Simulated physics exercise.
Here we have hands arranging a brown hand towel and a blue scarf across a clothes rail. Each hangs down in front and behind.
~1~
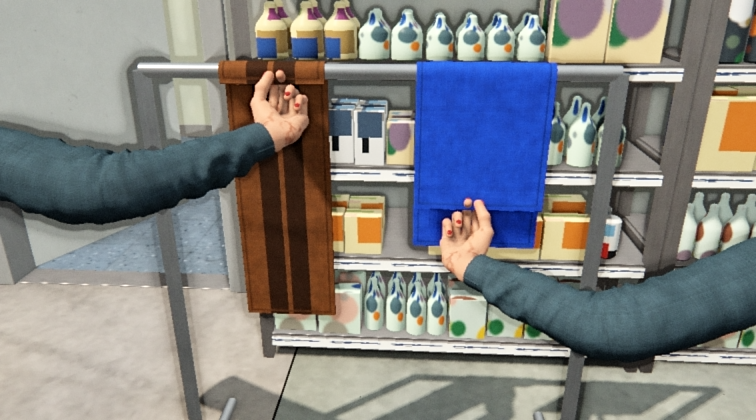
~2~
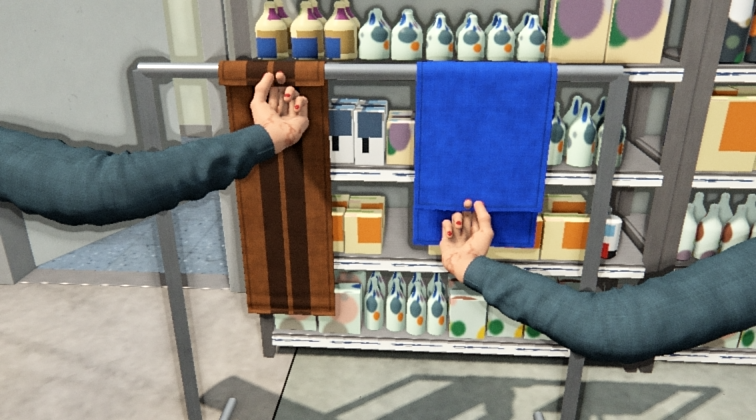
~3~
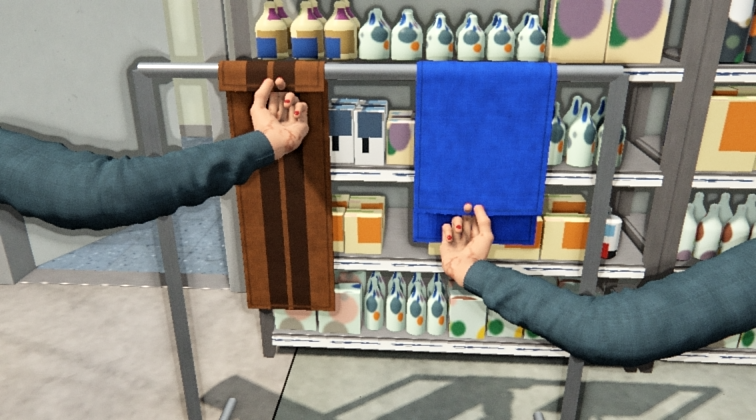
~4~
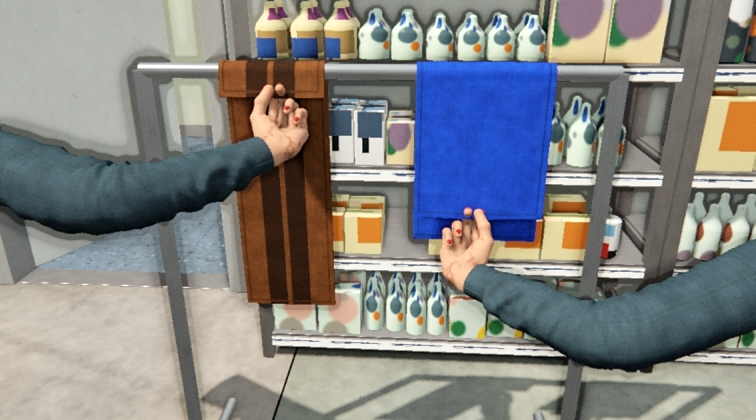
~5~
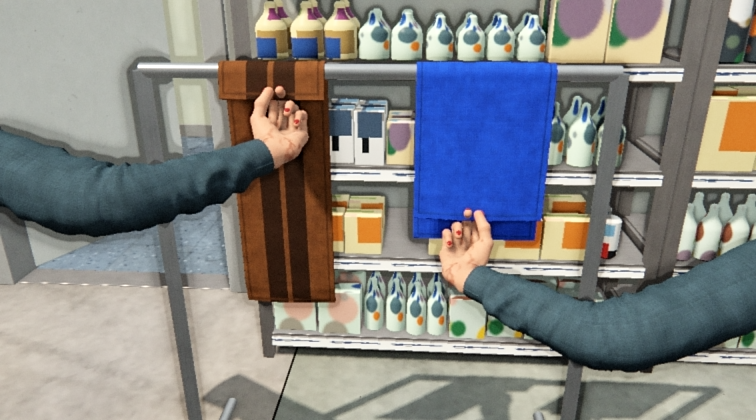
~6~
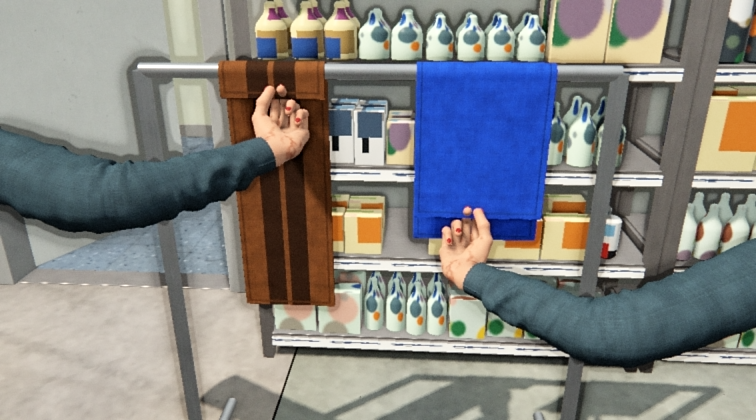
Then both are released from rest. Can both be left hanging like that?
The brown hand towel slides off. The blue scarf hangs there.
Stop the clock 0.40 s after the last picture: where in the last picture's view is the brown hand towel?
Near (293, 324).
Then, 0.40 s on from there, hand towel clear of the rail and dropping near (293, 324); scarf as it was left.
Then, 0.66 s on from there, hand towel in a heap on the floor; scarf as it was left.
In the end, hand towel in a heap on the floor; scarf as it was left. The brown hand towel slips to the floor and the blue scarf keeps its place.
